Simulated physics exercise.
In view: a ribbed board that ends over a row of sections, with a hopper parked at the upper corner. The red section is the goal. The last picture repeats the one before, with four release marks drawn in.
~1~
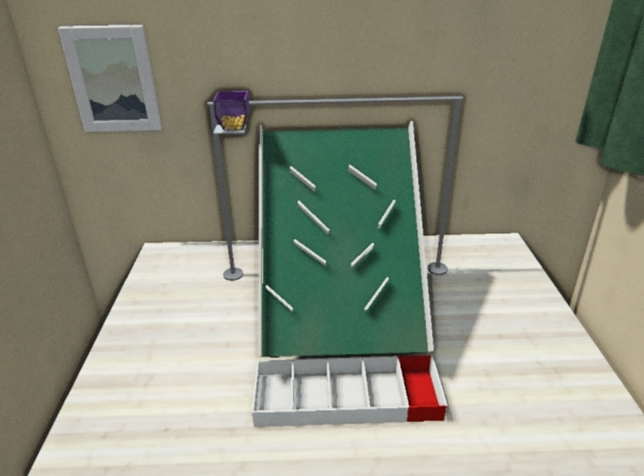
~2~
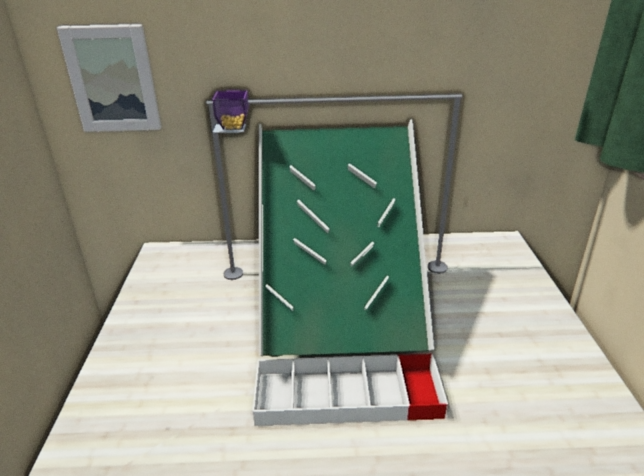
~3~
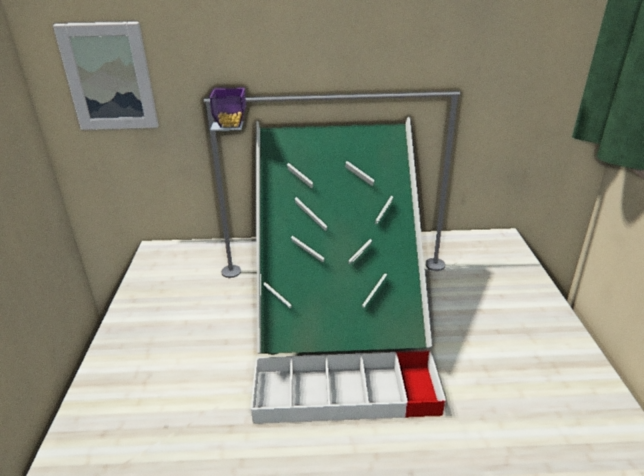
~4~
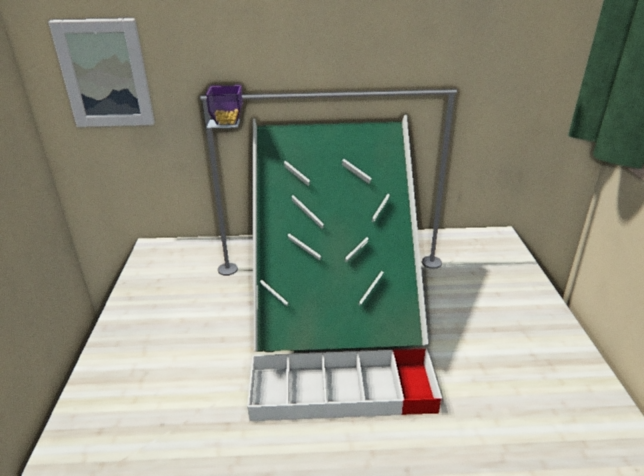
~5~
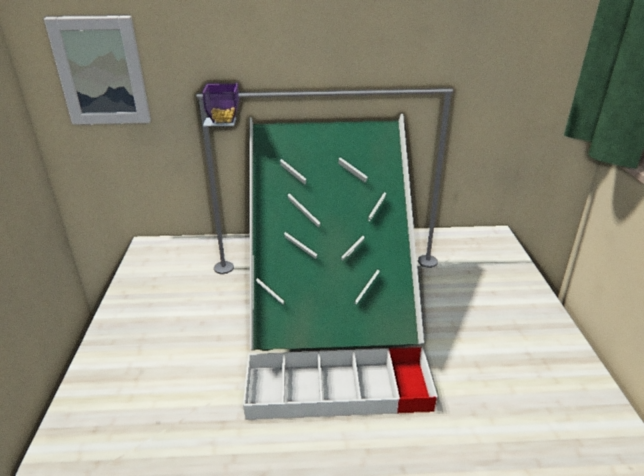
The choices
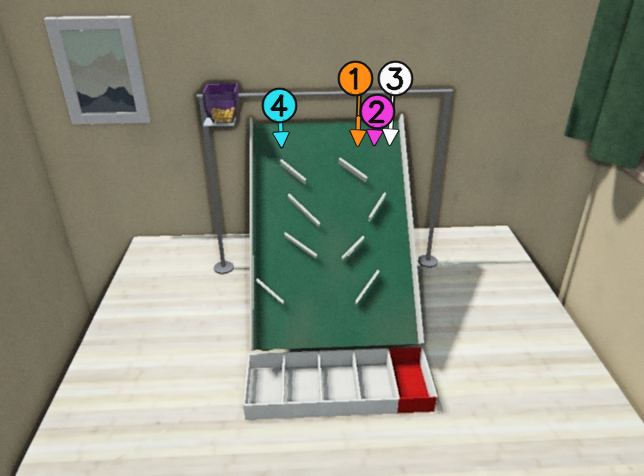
To begin with, a purple hopper of small yellow-orange pieces sits at the upper left of a leaning green board with slanted white ribs, above a row of pale sections ending in red at the right. Then the whole view shifts very slightly, while the hopper, pieces and board show no clear movement.
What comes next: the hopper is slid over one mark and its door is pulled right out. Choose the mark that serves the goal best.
Go for 3.
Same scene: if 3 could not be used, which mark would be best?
It is 2.
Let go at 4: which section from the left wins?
The third from the left.
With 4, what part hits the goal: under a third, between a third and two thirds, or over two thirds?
Mark 4 gives under a third.
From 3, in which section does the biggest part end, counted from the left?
The fifth.
On the marked copy, mark 1 meets the board at (357, 140); mark 2 meets the board at (374, 139); mark 3 meets the board at (389, 139); mark 4 meets the board at (281, 141).
If 1 is chosen, about a quarter in the red section, most in other sections.
If 2 is chosen, about a third in the red section, about two thirds in other sections.
If 3 is chosen, most in the red section, about a quarter in other sections, a stray few outside the box.
If 4 is chosen, none in the red section, nearly all in other sections, a small part held on the board.
